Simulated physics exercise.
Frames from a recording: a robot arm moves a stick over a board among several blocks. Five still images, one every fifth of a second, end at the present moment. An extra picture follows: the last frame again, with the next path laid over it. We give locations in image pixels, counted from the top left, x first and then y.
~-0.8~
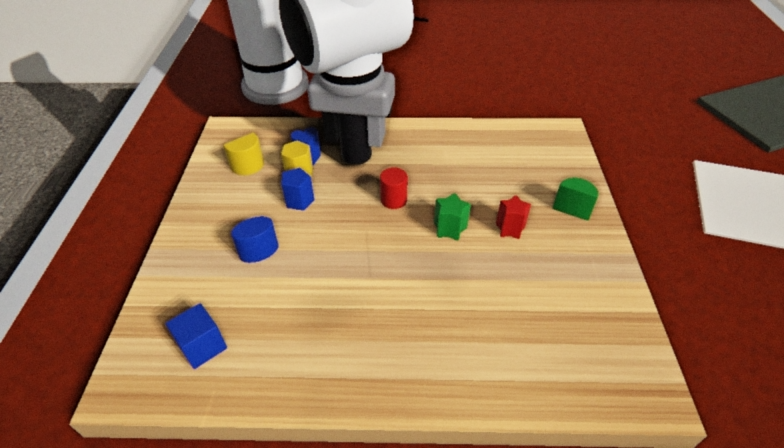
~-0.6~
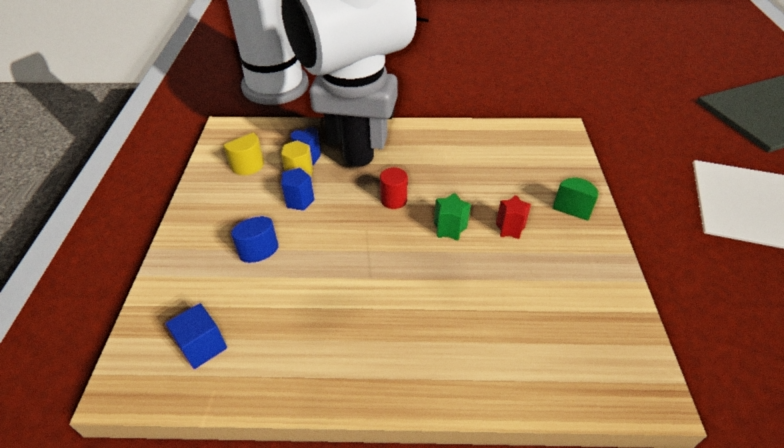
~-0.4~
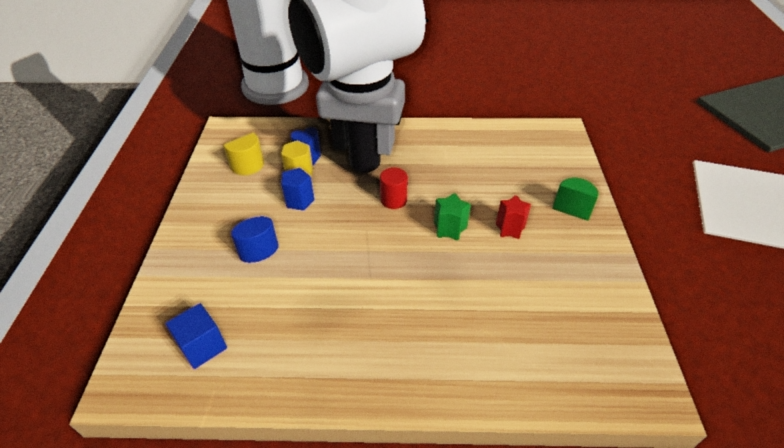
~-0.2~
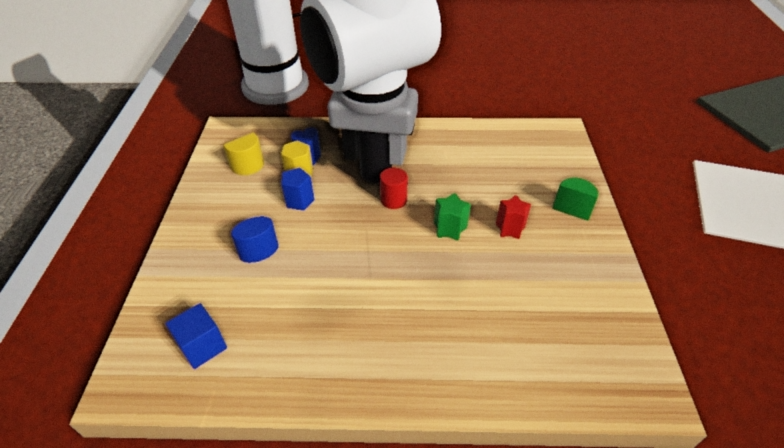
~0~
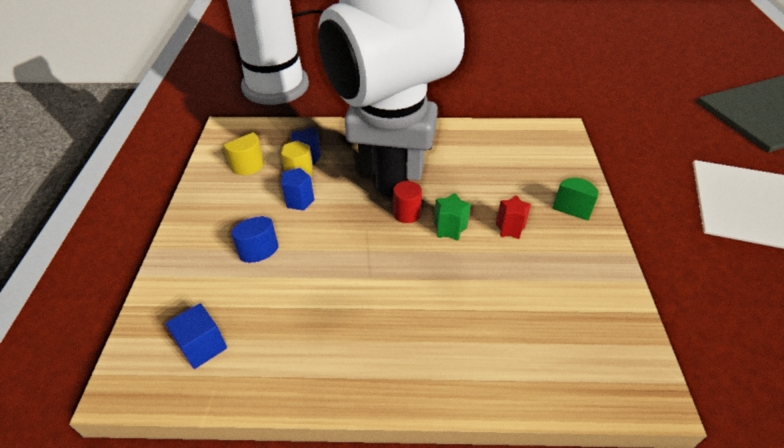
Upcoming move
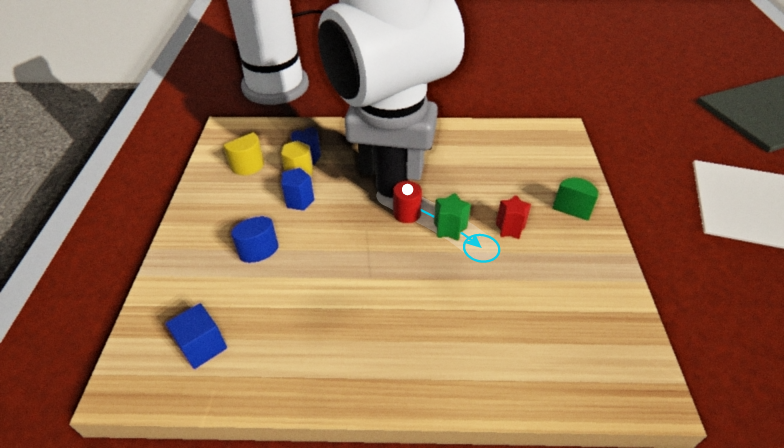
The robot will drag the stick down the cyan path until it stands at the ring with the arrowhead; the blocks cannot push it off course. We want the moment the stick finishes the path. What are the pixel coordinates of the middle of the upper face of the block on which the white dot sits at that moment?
Pixel (434, 220).
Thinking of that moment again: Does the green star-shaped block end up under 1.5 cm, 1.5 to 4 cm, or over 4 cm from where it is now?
The answer will be the long band, over 4 cm.
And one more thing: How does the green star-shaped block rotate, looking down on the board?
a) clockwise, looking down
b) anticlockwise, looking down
Option b.
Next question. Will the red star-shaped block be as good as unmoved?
I'd say yes.
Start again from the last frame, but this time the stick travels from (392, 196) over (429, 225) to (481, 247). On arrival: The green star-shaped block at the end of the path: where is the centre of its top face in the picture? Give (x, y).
Just about (518, 225).
The drawn path runs from (392, 196) over (437, 218) to (482, 248); the dot is on the red circular block.
What follows on the original path. One third of the way, stick at (422, 203); red circular block at (426, 209).
Two thirds of the way, stick at (454, 220); red circular block at (434, 220); green star-shaped block at (480, 219), turned 20° anticlockwise.
At the end, stick at (483, 240); red circular block at (434, 220); green star-shaped block at (512, 242), turned 20° anticlockwise; red star-shaped block not moved.
